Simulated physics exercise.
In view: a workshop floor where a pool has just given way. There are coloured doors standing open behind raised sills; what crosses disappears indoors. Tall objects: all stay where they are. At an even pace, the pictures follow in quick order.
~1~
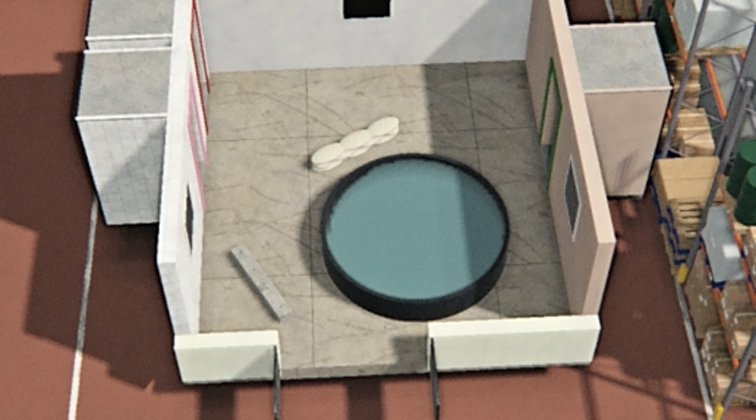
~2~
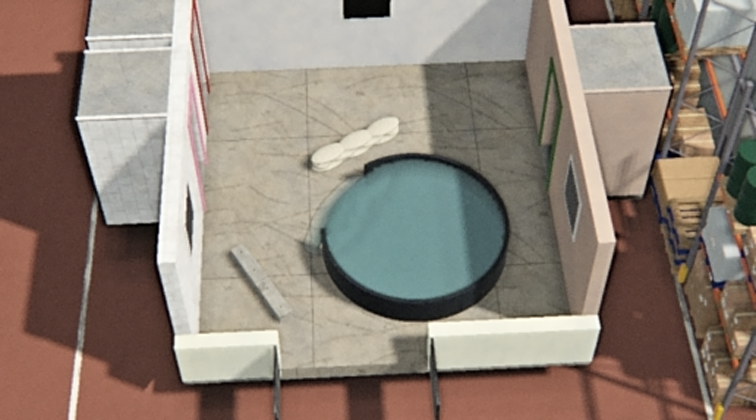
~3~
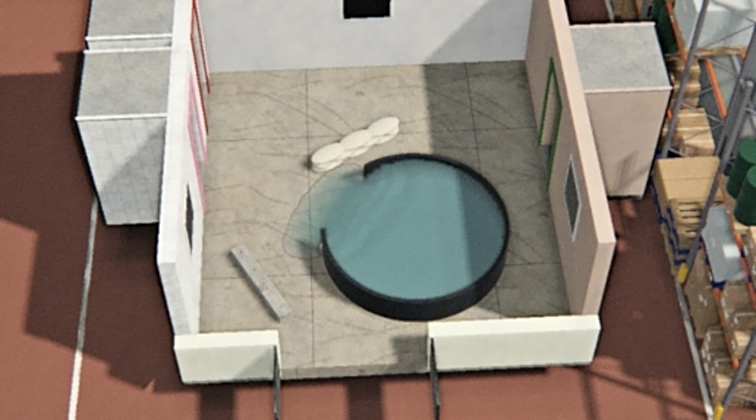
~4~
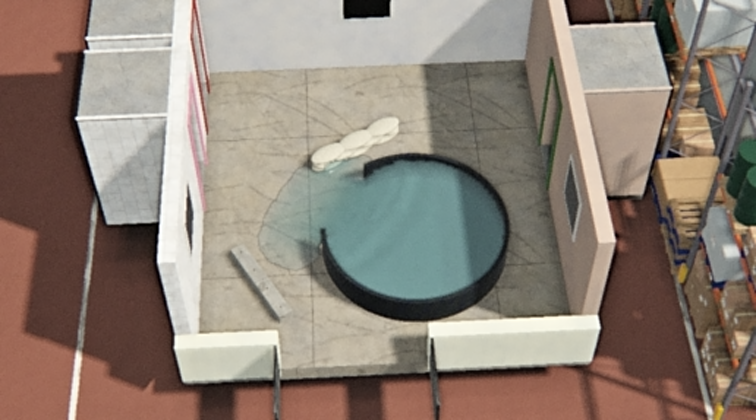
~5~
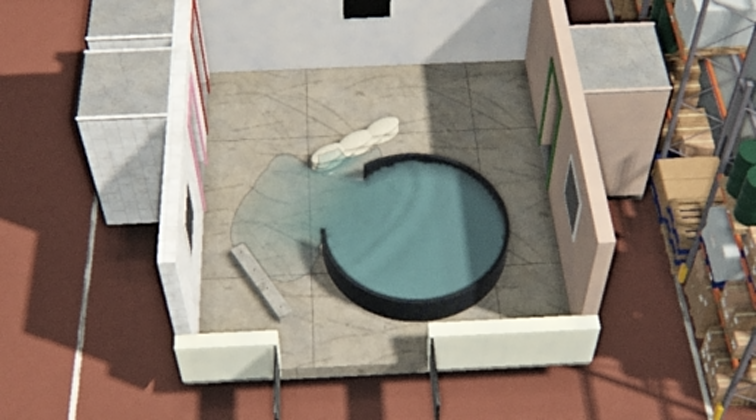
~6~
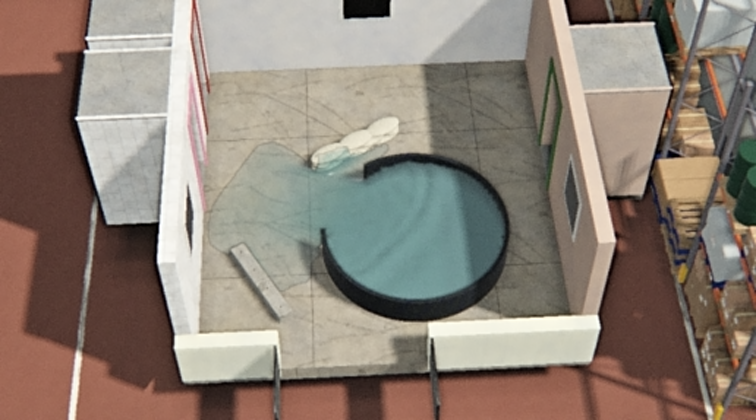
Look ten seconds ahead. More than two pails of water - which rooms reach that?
My prediction: The red door ends up at or below the line; the green door ends up above the line; the pink door ends up above the line.
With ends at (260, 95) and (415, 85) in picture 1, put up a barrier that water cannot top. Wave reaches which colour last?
It's the one in green.
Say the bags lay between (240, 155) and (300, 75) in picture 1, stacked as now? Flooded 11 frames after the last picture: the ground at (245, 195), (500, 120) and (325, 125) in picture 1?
Reading the three places in turn gives drenched, bare, drenched.
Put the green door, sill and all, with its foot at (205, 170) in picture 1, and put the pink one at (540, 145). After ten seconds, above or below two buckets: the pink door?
I'd say the pink one does not reach it in the end.
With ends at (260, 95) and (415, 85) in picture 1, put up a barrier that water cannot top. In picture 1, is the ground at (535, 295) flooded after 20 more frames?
Result: Parched.
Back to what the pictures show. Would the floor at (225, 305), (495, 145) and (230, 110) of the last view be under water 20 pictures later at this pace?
Taking them as listed, they are waterlogged, waterlogged and waterlogged.
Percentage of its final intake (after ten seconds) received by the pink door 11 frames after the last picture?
About 25 %.
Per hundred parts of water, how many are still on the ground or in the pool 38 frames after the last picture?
Around 94 parts in a hundred.
A moment on, water covers 25 % of the floor; the red door wet at the sill, nothing in, the green door not reached, the pink door wet at the sill, nothing in.
Next, water covers 35 % of the floor; the red door wet at the sill, nothing in, the green door not reached, the pink door over two buckets in.
Then, water covers 55 % of the floor; the red door wet at the sill, nothing in, the green door wet at the sill, nothing in, the pink door far over two buckets in.
Later, water covers 85 % of the floor; the red door wet at the sill, nothing in, the green door under two buckets in, the pink door far over two buckets in.
In the end, water covers 95 % of the floor; the red door wet at the sill, nothing in, the green door over two buckets in, the pink door far over two buckets in.
